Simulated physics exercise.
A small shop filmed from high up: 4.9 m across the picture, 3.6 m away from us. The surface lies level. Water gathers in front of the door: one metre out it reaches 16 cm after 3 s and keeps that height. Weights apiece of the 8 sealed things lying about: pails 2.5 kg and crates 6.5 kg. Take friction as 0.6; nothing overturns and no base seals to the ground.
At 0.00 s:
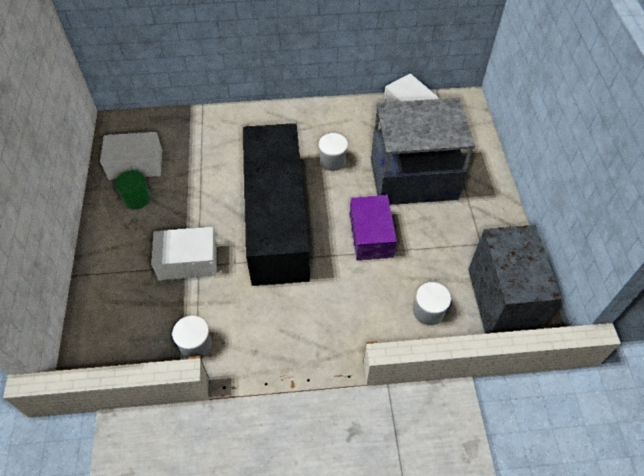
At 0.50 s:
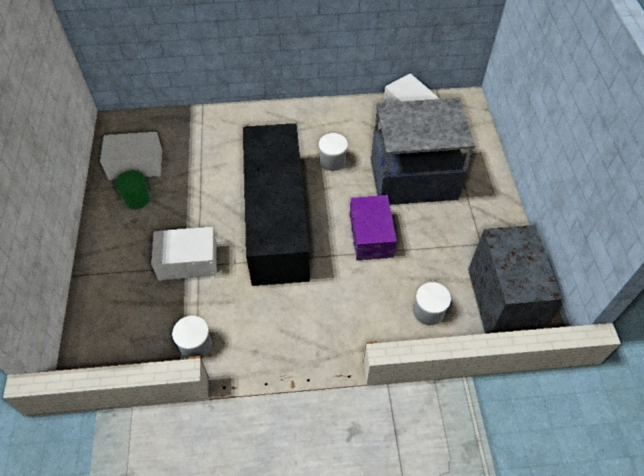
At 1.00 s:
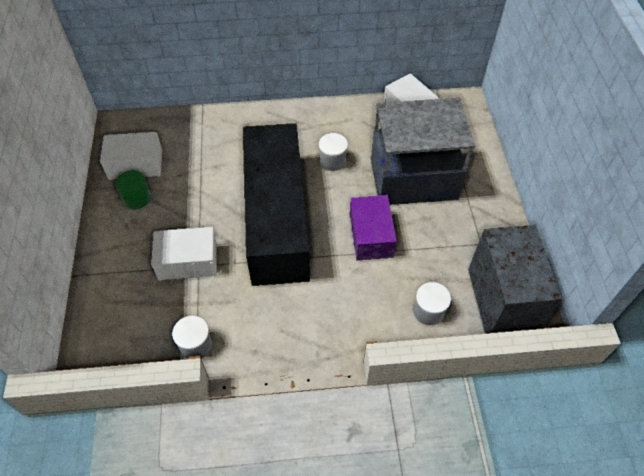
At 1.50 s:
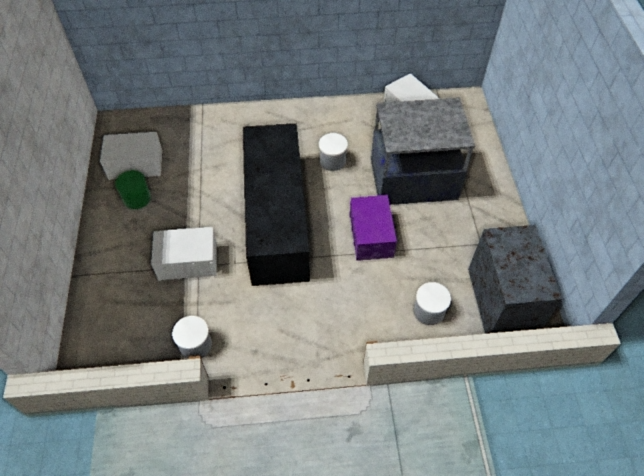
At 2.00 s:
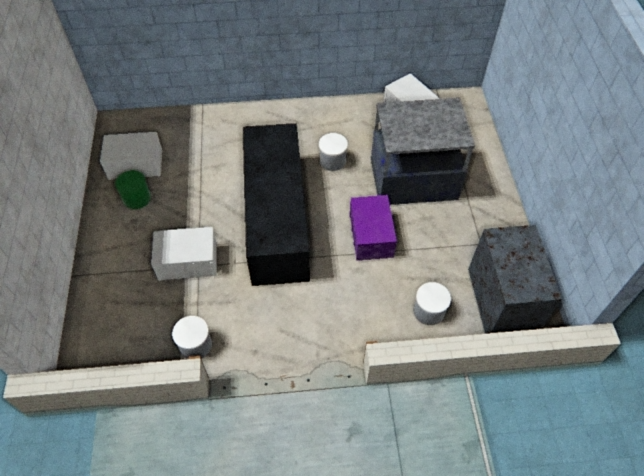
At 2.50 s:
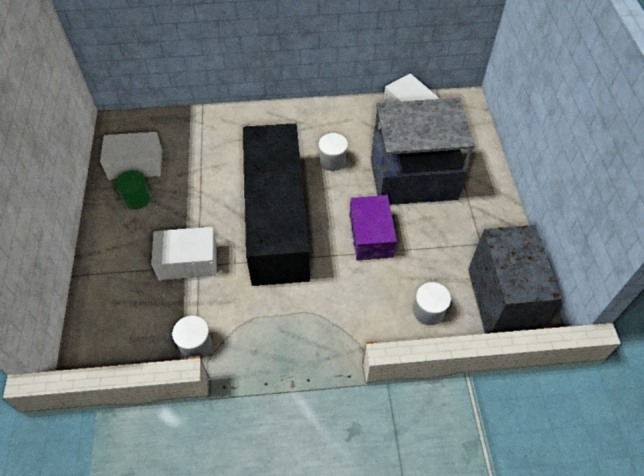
In a small shop seen from high up, water spreads over the ground outside the doorway, then crosses the threshold onto the floor in a rounded patch, while the purple crate, green pail and other objects stay still.
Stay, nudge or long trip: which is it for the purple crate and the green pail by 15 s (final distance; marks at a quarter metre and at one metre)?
The purple crate ends far away, the green pail gets carried off.
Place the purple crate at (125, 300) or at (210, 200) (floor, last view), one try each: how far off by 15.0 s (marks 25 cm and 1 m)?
In turn: It moves a short way; it travels far.
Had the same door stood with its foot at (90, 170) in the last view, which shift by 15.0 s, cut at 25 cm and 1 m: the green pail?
Then the green pail gets carried off.
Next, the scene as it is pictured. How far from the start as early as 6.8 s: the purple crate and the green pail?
Roughly 140 and 80 cm by then.
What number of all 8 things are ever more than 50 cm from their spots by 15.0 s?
7 of them.
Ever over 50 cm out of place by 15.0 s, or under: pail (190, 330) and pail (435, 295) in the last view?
In turn: More, less.
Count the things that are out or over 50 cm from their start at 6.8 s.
4 of them.
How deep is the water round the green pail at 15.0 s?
About 11 cm.
After 3.5 s the purple crate is near (373, 219), 0.0 m from its start, aground; the green pail is near (130, 182), 0.0 m from its start, aground; 0 afloat.
After 6.8 s the purple crate is near (511, 210), 1.4 m from its start, afloat; the green pail is near (95, 141), 0.8 m from its start, afloat; 3 afloat.
After 11.0 s the purple crate is near (518, 229), 1.5 m from its start, afloat; the green pail is near (202, 100), 1.4 m from its start, afloat; 8 afloat.
After 15.0 s the purple crate is near (519, 227), 1.5 m from its start, afloat; the green pail is near (278, 85), 2.1 m from its start, afloat; 8 afloat.
